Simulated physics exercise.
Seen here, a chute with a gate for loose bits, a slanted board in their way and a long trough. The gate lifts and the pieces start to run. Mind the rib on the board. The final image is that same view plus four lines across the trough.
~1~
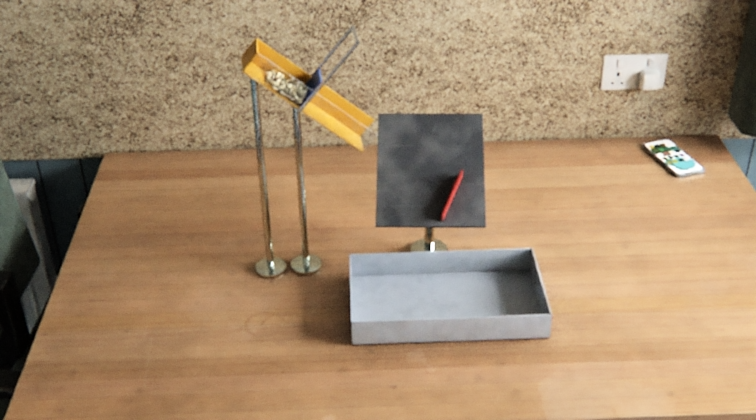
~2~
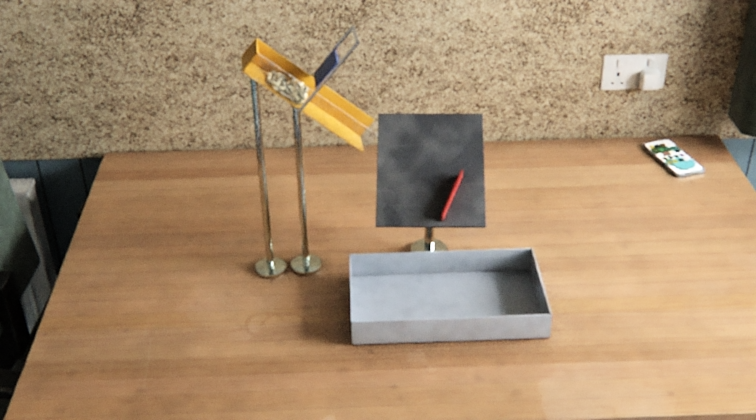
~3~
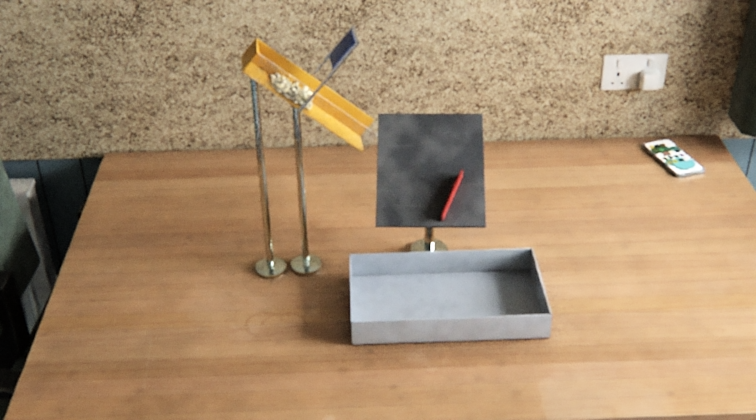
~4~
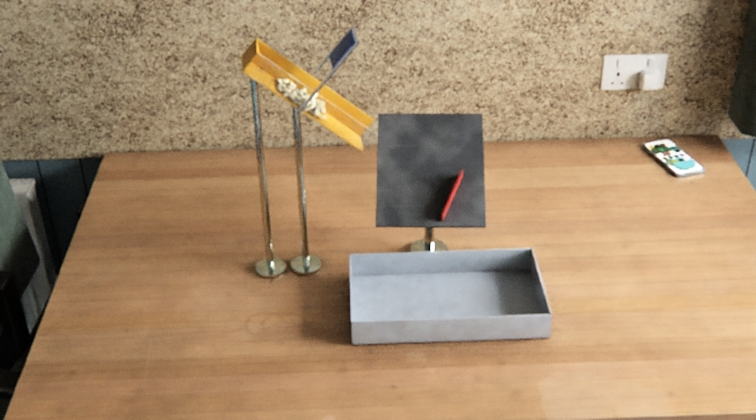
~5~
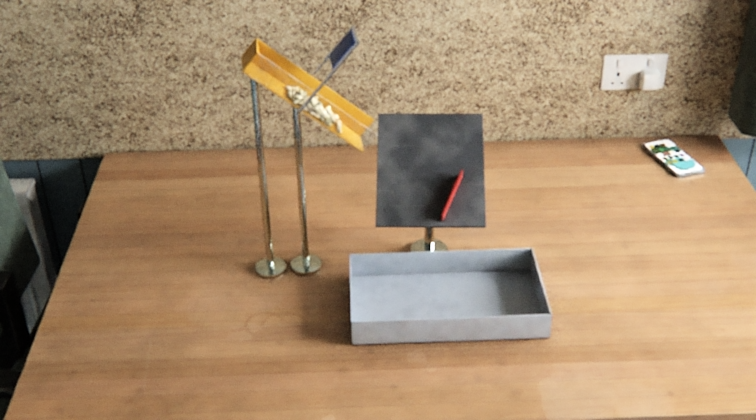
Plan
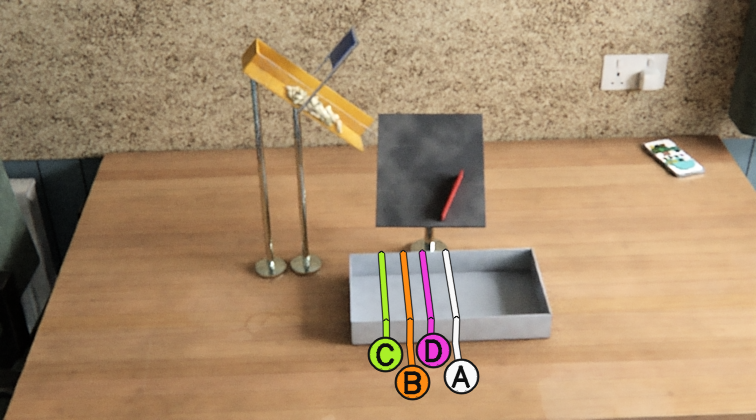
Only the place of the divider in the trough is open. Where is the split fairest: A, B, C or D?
D beats the others.
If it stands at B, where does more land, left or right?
The right side.
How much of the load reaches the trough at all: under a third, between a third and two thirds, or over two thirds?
About that: Over two thirds.
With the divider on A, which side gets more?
Left.
On the marked copy, line A crosses the front rim at (456, 318); line B crosses the front rim at (410, 320); line C crosses the front rim at (386, 320); line D crosses the front rim at (430, 319).
With A, of what is caught, nearly all on the left of the divider, a stray few on the right.
With B, of what is caught, a small part on the left of the divider, most on the right.
With C, of what is caught, a stray few on the left of the divider, nearly all on the right.
With D, of what is caught, about half on the left of the divider, about half on the right.
